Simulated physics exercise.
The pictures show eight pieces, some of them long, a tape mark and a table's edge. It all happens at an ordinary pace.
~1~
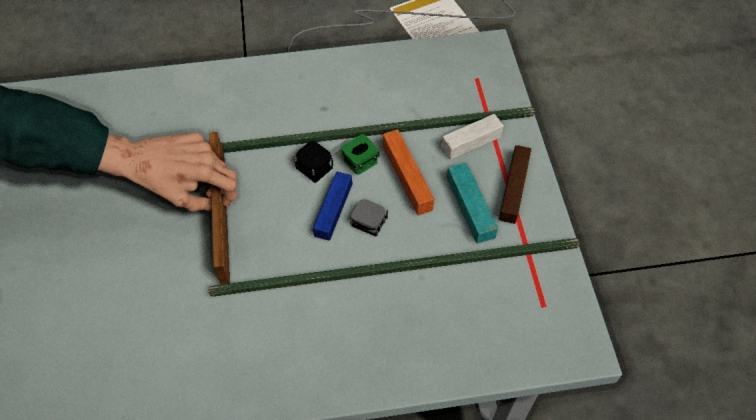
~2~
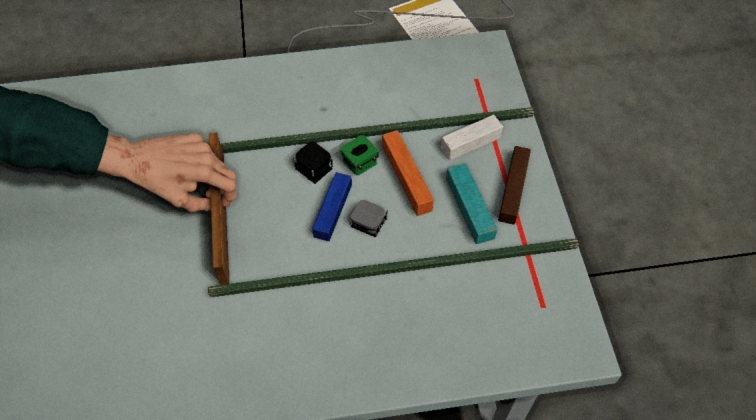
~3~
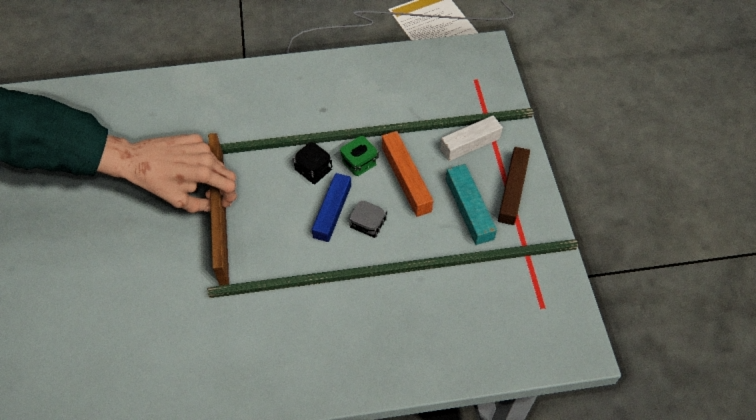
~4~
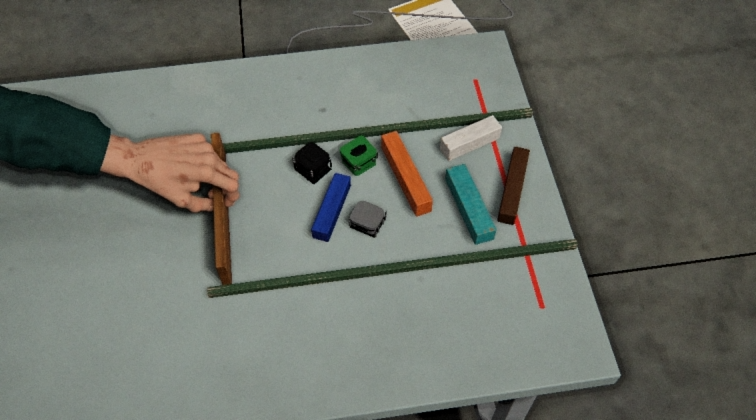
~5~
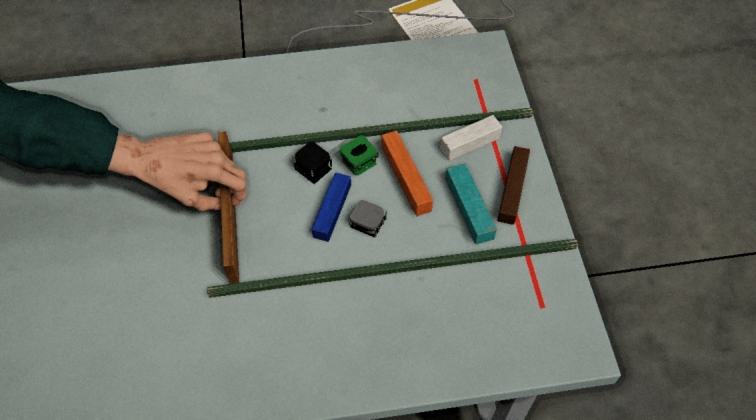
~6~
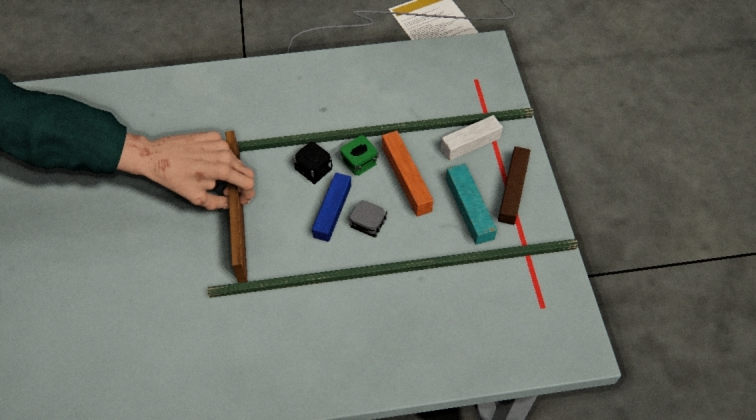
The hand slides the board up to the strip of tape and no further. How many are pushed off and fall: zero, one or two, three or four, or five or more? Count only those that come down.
Here the number that fall off is three or four.
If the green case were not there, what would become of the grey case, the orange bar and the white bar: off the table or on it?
The grey case remains up, the orange bar is kept, the white bar tumbles off.
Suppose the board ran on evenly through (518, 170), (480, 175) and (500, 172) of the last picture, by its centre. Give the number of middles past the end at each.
Place by place, 5, 2 and 4.
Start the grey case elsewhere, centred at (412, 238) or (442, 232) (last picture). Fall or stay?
In turn it stays on; remains up.
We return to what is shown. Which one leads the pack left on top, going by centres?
The green case.
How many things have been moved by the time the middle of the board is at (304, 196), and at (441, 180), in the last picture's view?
1 and 8.
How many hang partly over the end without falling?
1 of them.
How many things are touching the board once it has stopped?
2 of them.
Early on, none off yet; brown stick at rest near (515, 185); white bar at rest near (471, 138); turquoise bar at rest near (470, 203).
A while later, none off yet; brown stick moving near (521, 185); white bar travelled about its own width near (516, 132); turquoise bar travelled a little near (501, 203).
Finally, the number that fall off is three or four; lost, orange bar, turquoise bar, white bar and brown stick.
